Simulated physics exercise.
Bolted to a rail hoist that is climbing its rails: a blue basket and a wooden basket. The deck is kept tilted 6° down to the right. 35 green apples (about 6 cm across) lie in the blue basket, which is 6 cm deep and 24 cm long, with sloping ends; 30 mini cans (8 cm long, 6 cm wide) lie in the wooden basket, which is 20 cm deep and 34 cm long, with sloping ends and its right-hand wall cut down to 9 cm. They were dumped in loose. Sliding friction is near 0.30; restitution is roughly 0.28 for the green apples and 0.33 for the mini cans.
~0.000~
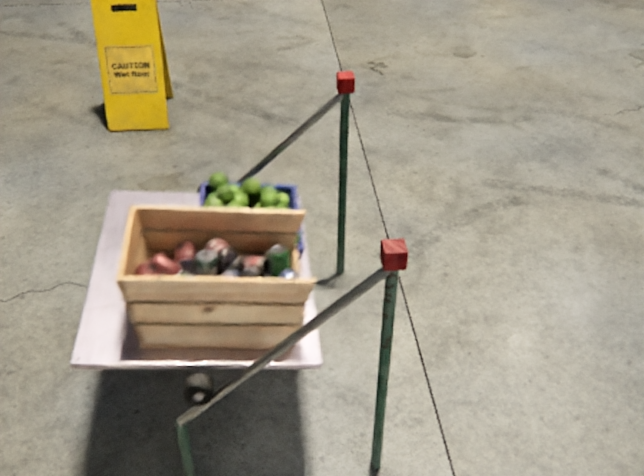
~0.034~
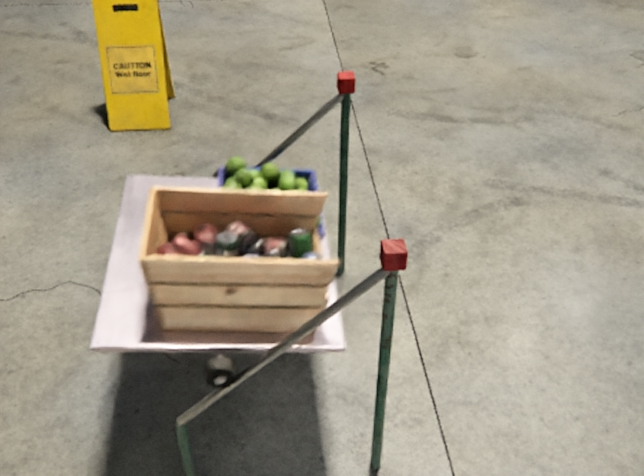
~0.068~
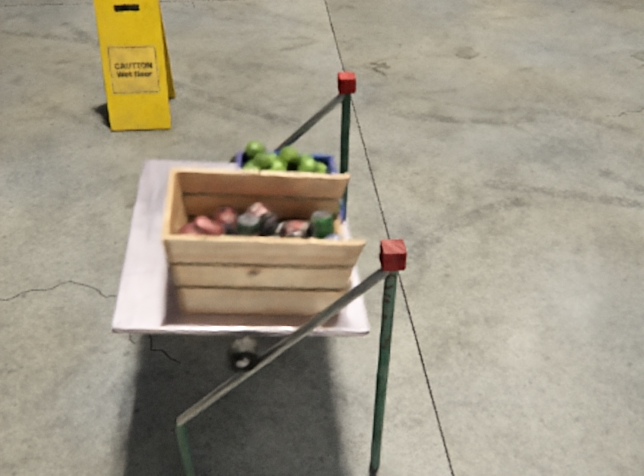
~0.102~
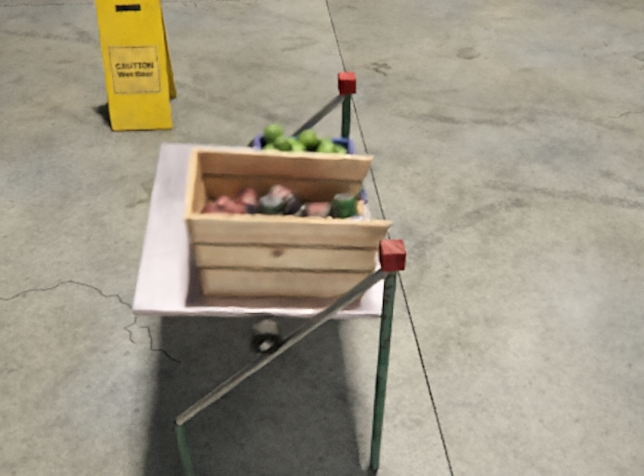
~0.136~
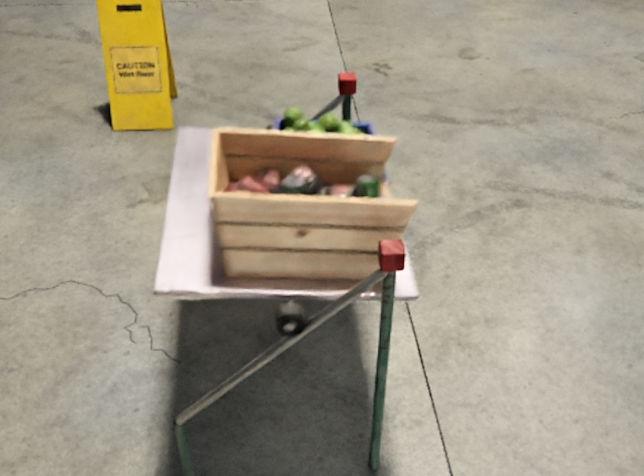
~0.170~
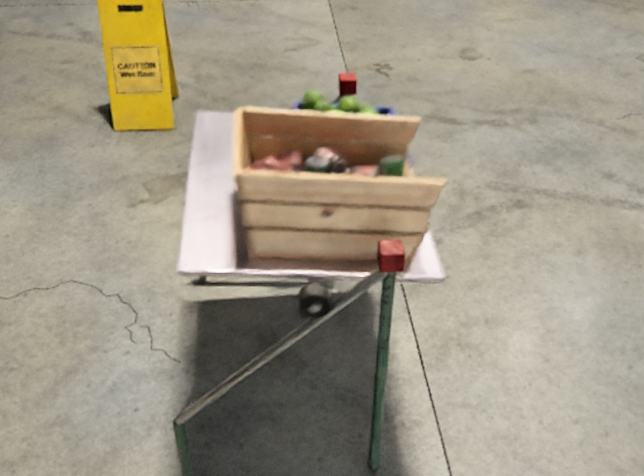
A pale deck carrying a wooden basket of small red and dark items and a blue basket of green fruit climbs steadily rightward along two sloping rails, near a yellow caution sign. Both loads stay aboard as it rises toward the red-capped posts, the wooden basket increasingly hiding the blue one.
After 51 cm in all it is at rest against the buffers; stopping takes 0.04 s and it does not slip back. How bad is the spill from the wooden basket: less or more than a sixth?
Over a sixth of the mini cans leave the wooden basket.
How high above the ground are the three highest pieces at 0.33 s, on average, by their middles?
About 102 cm.
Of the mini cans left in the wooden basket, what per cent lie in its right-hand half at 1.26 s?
Roughly 80 in a hundred.
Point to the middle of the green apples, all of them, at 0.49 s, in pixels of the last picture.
Near (471, 87).
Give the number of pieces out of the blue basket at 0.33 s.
About: Blue basket 8.
After 0.21 s, it meets the buffers.
After 0.33 s, 9 of 35 out of the blue basket and 3 of 30 out of the wooden basket.
After 0.49 s, 23 of 35 out of the blue basket and 10 of 30 out of the wooden basket.
After 0.71 s, 25 of 35 out of the blue basket and 15 of 30 out of the wooden basket.
Final count (at 1.26 s), 25 of 35 out of the blue basket and 15 of 30 out of the wooden basket. Asked share, 15 of 30, 50 per cent.
